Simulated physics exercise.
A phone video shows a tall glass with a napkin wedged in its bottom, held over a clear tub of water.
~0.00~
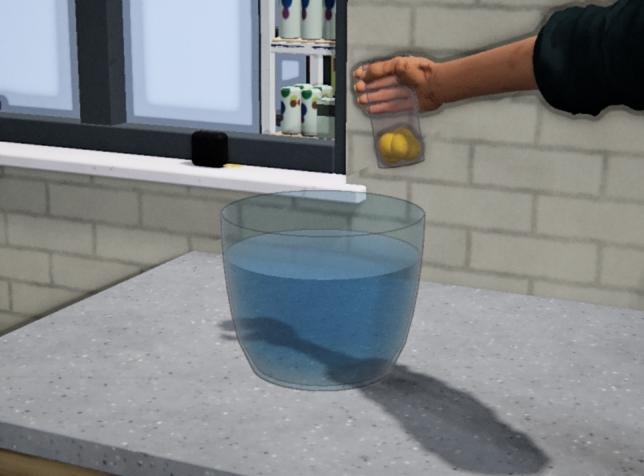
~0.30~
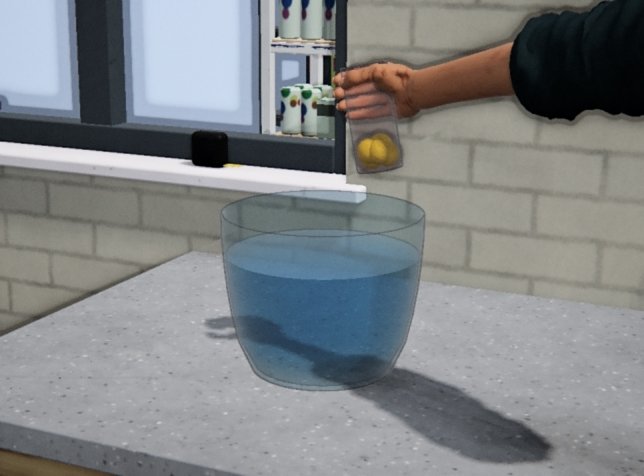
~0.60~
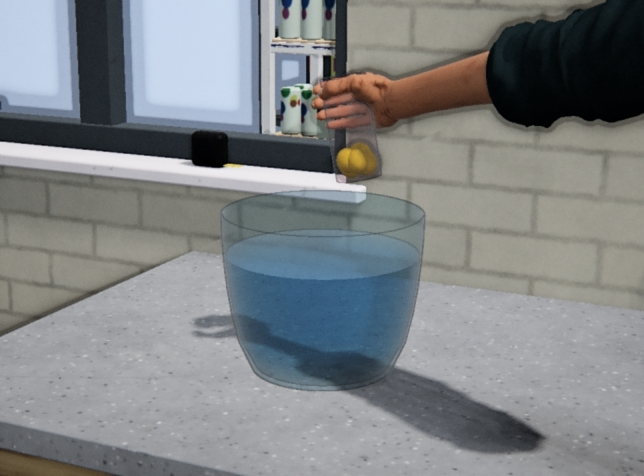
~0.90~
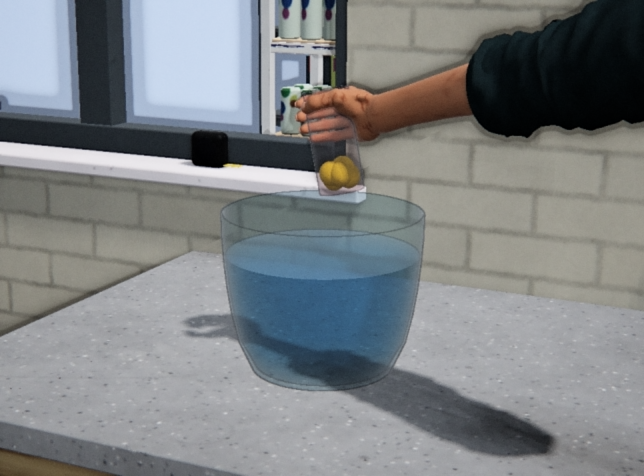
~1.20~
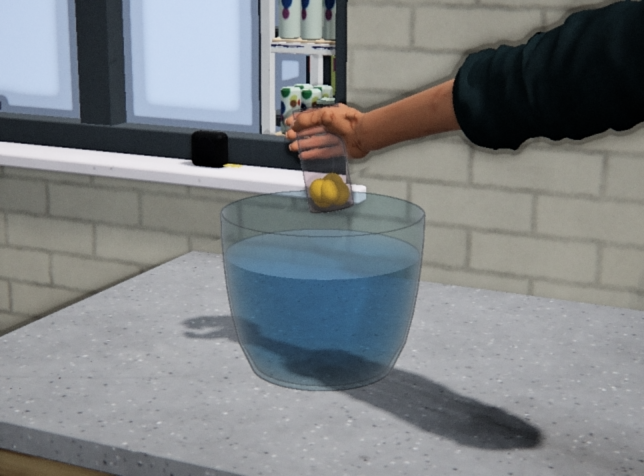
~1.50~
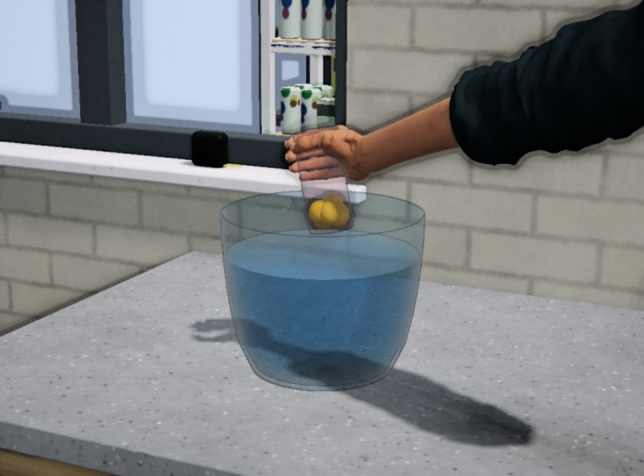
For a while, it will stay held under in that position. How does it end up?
Pretty sure it will be doused.
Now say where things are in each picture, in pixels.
Tall glass (393, 109) mouth up; above the clear tub, in the first frame.
Tall glass (372, 115) mouth up; napkin (378, 154); coming down, in the second frame.
Tall glass (351, 124) mouth up; lower, in the third frame.
Tall glass (333, 138) mouth up; napkin (340, 177); lower still, in the fourth frame.
Tall glass (323, 155) mouth up; close to the surface, in the fifth frame.
Tall glass (323, 177) mouth up; napkin (329, 215); just over the surface, in the sixth frame.
After 2.0 s, the tall glass enters the water.
After 2.6 s, water pours in as the air escapes.
After 4.0 s, the tall glass is under, flooded, and the napkin is wet.
